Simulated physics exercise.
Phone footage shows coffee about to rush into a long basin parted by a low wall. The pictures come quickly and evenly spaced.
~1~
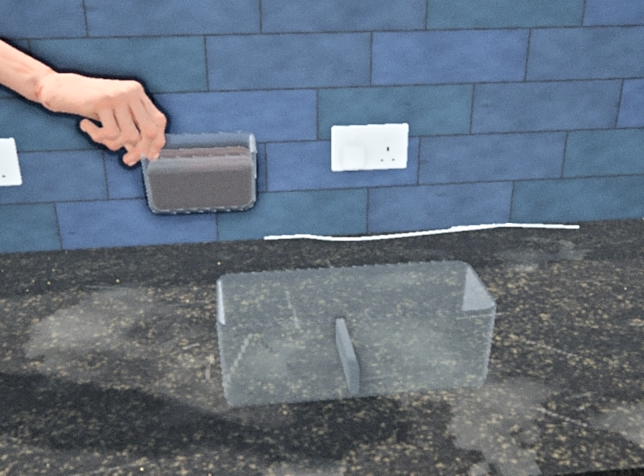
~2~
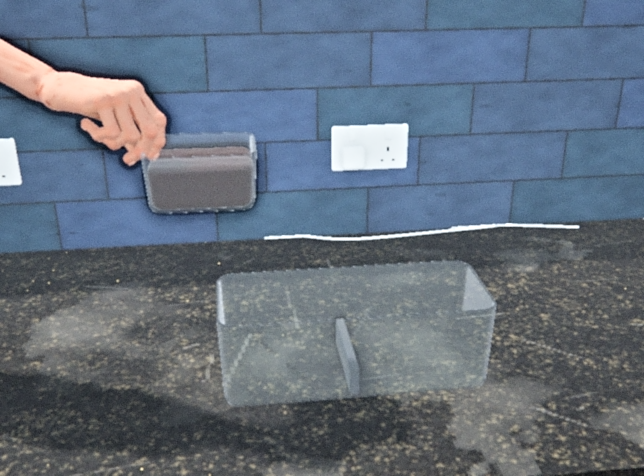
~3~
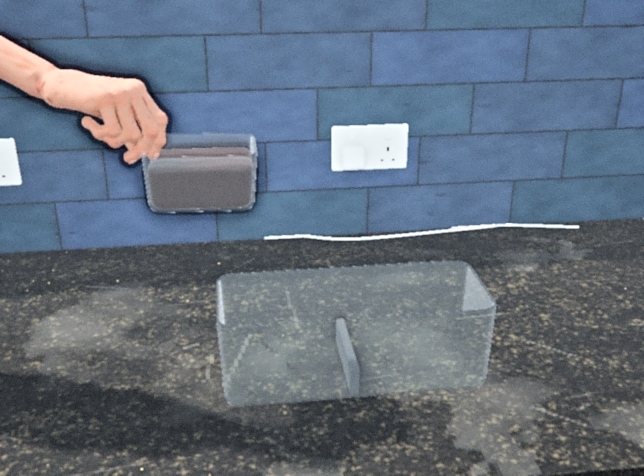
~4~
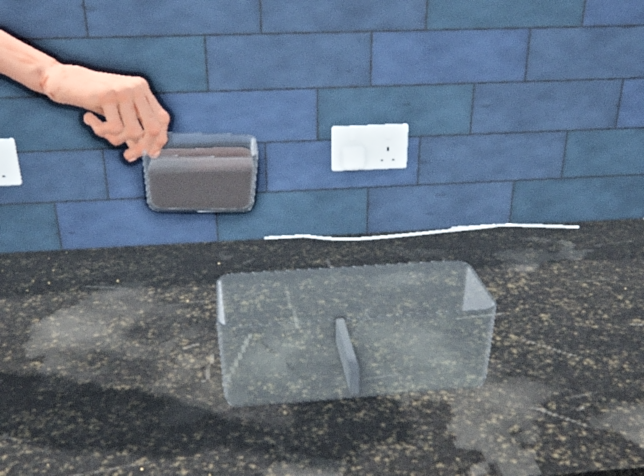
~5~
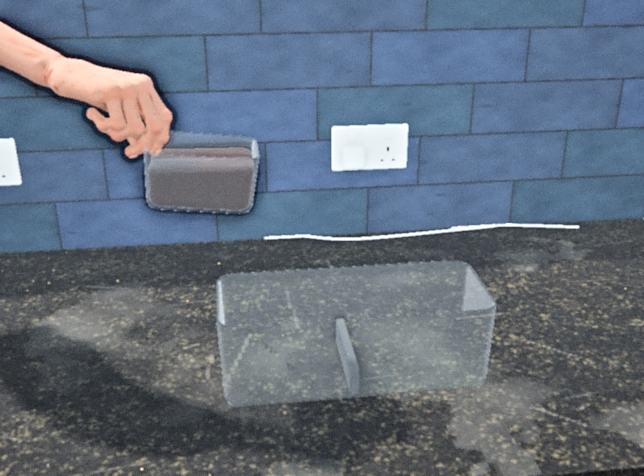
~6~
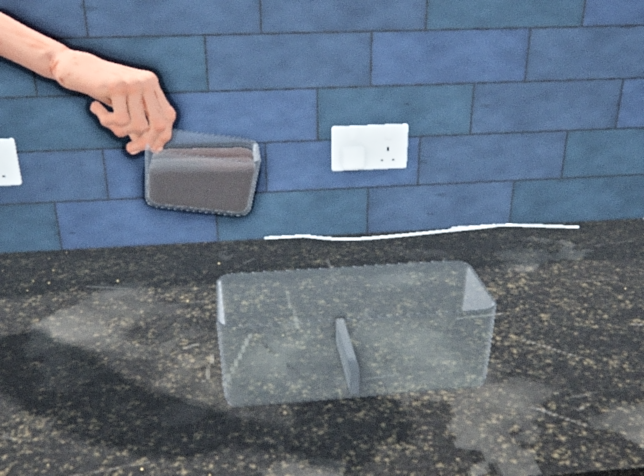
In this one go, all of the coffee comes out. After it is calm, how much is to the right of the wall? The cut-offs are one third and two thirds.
Seems the share right of the wall never gets to a third.
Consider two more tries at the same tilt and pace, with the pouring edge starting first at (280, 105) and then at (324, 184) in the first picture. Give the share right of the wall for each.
Close to 60 in a hundred, then close to 75 in a hundred.
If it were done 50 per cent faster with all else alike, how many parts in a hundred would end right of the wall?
It comes to 10 per cent or so.
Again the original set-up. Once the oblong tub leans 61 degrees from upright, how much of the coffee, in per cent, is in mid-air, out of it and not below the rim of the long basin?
It works out to about 35 percent.
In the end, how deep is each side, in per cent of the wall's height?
Close to 60 for the left and 0 for the right.
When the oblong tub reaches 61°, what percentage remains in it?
I'd reckon near 60 percent is still held at that tilt.
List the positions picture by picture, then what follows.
It leans 0°; its right rim is at (254, 144); the coffee meets the walls at (149, 160) and (252, 155); the long basin's rim runs from (218, 301) to (481, 284); the wall's top is at (347, 343), in the first frame.
It leans 0°; its right rim is at (254, 145); the coffee meets the walls at (149, 160) and (251, 156), in the second frame.
It leans 2°; its right rim is at (254, 146); the coffee meets the walls at (150, 159) and (253, 156), in the third frame.
It leans 4°; its right rim is at (255, 147); the coffee meets the walls at (150, 160) and (253, 157), in the fourth frame.
It leans 6°; its right rim is at (256, 150); the coffee meets the walls at (151, 159) and (253, 156), in the fifth frame.
It leans 10°; its right rim is at (258, 153); the coffee meets the walls at (151, 159) and (255, 157), in the sixth frame.
A moment on, the oblong tub is tipped part way and 59 per cent is still to pour, 8 is left of the wall and 0 right of it.
Next, the oblong tub is tipped on its side and 12 per cent is still to pour, 74 is left of the wall and 2 right of it.
Then the oblong tub is tipped right over and 1 per cent is still to pour, 91 is left of the wall and 5 right of it.
Later the oblong tub is tipped right over and 0 per cent is still to pour, 94 is left of the wall and 5 right of it.
Finally, 94 per cent lies left of the wall, 5 right of it and 1 outside.
